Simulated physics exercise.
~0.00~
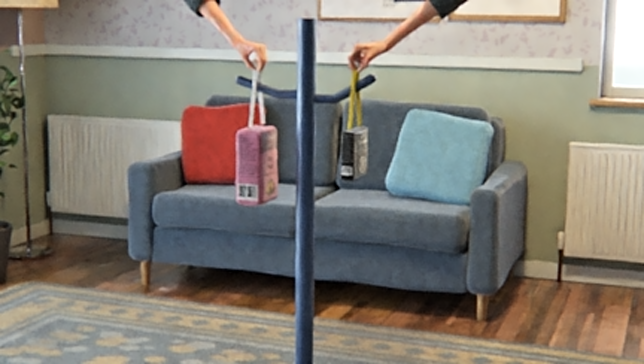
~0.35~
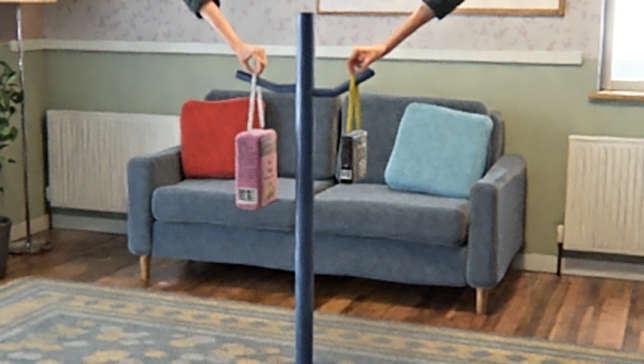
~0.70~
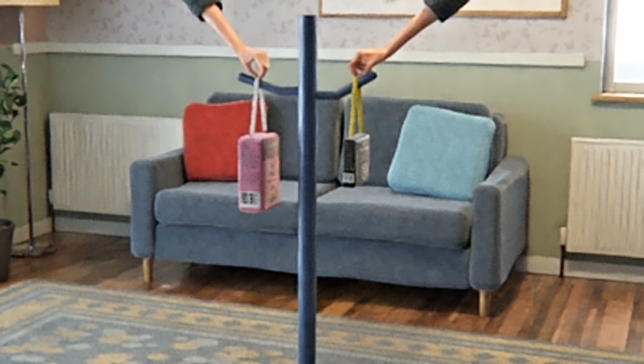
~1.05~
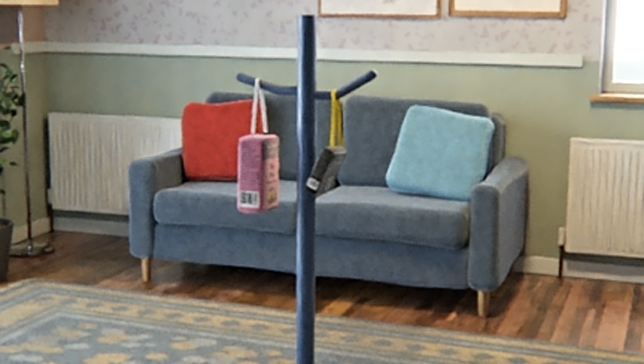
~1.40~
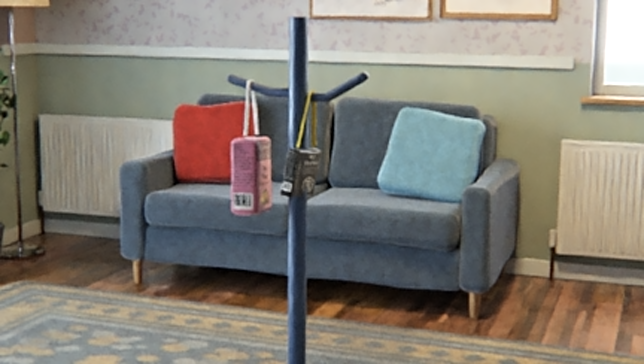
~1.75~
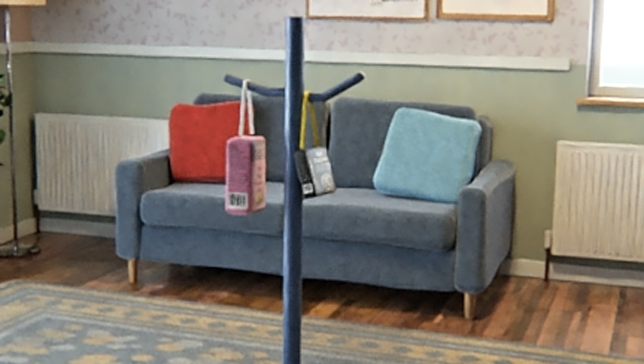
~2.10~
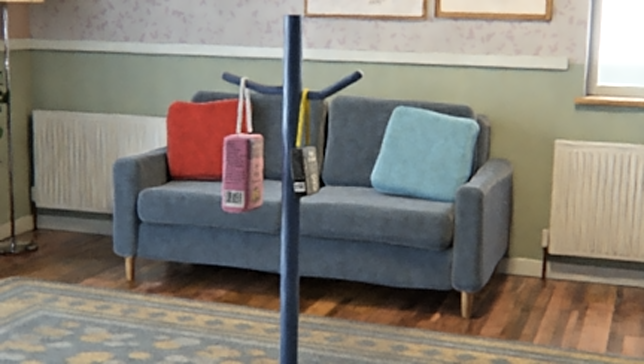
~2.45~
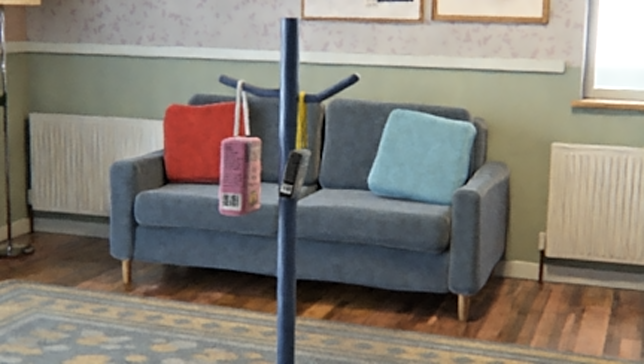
The video shows two hands hanging a pink sack and a black pouch on a blue coat stand before a grey sofa, then letting go. The pouch slides inward toward the pole and swings, leaning, while the sack stays upright, and both remain hanging.
